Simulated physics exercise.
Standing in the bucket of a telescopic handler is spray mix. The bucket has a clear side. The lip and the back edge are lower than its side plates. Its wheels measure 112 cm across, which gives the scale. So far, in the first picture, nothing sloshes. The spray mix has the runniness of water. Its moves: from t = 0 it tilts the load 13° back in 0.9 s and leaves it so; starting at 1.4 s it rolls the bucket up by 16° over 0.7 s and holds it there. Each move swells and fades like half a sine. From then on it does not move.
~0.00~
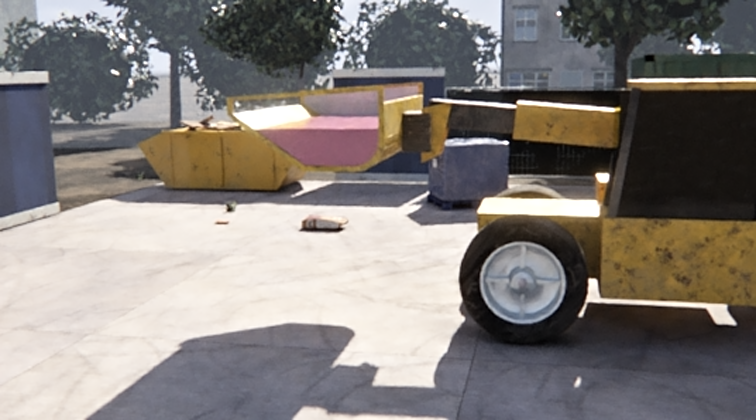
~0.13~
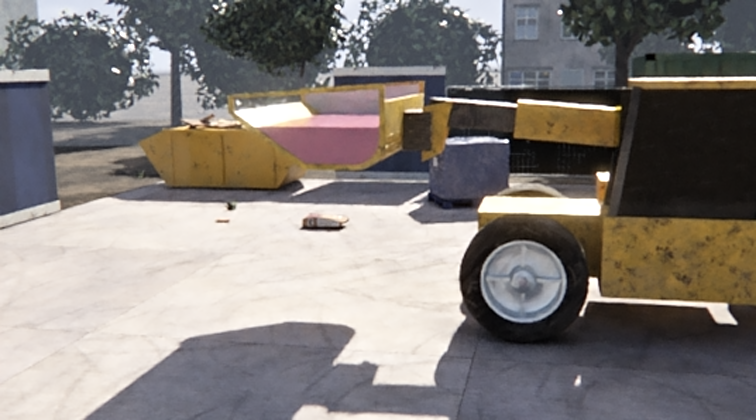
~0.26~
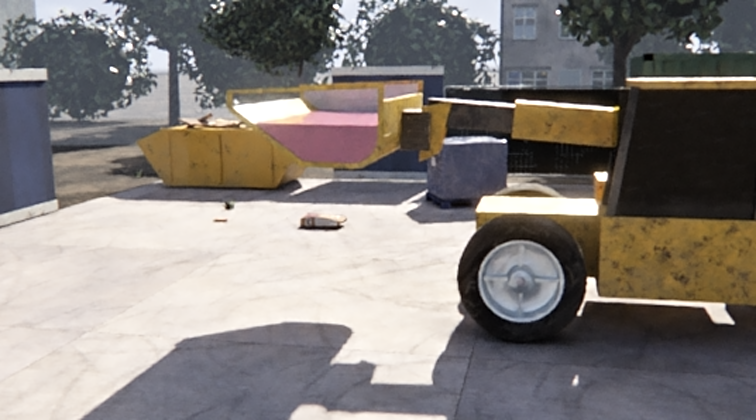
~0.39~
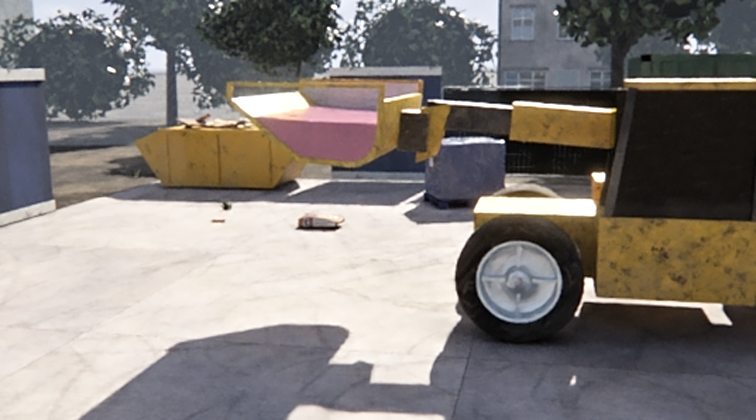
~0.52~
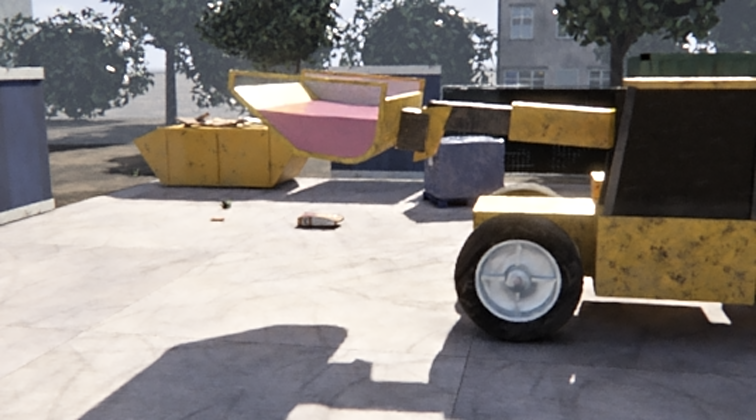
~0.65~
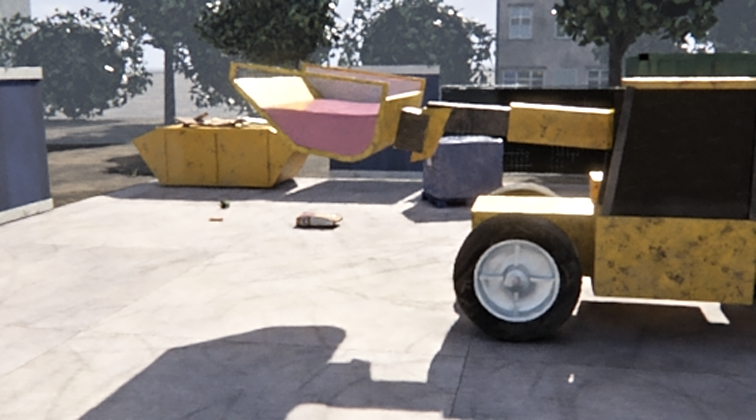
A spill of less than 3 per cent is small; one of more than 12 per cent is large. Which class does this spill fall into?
The spill is large.
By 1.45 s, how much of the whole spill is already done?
By then it's around 0 per cent.
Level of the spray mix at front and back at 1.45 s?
The front stands at 28 cm and the back at 44 cm.
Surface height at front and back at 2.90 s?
Level: ~ 20 cm in front; 46 cm behind.
Then, 1.45 s in, the bucket is at 13° back, the surface stands 28 cm on the front, 44 cm on the back; there is no loss.
Then, 2.15 s in, the bucket is at 29° back, the surface stands 24 cm on the front, 55 cm on the back; there is no loss.
Then, 2.90 s in, the bucket is at 29° back, the surface stands 20 cm on the front, 46 cm on the back; the loss stands at 19 per cent, over the back.
Then, 4.99 s in, the loss stands at 25 per cent, over the back, 150 of 610 litres.
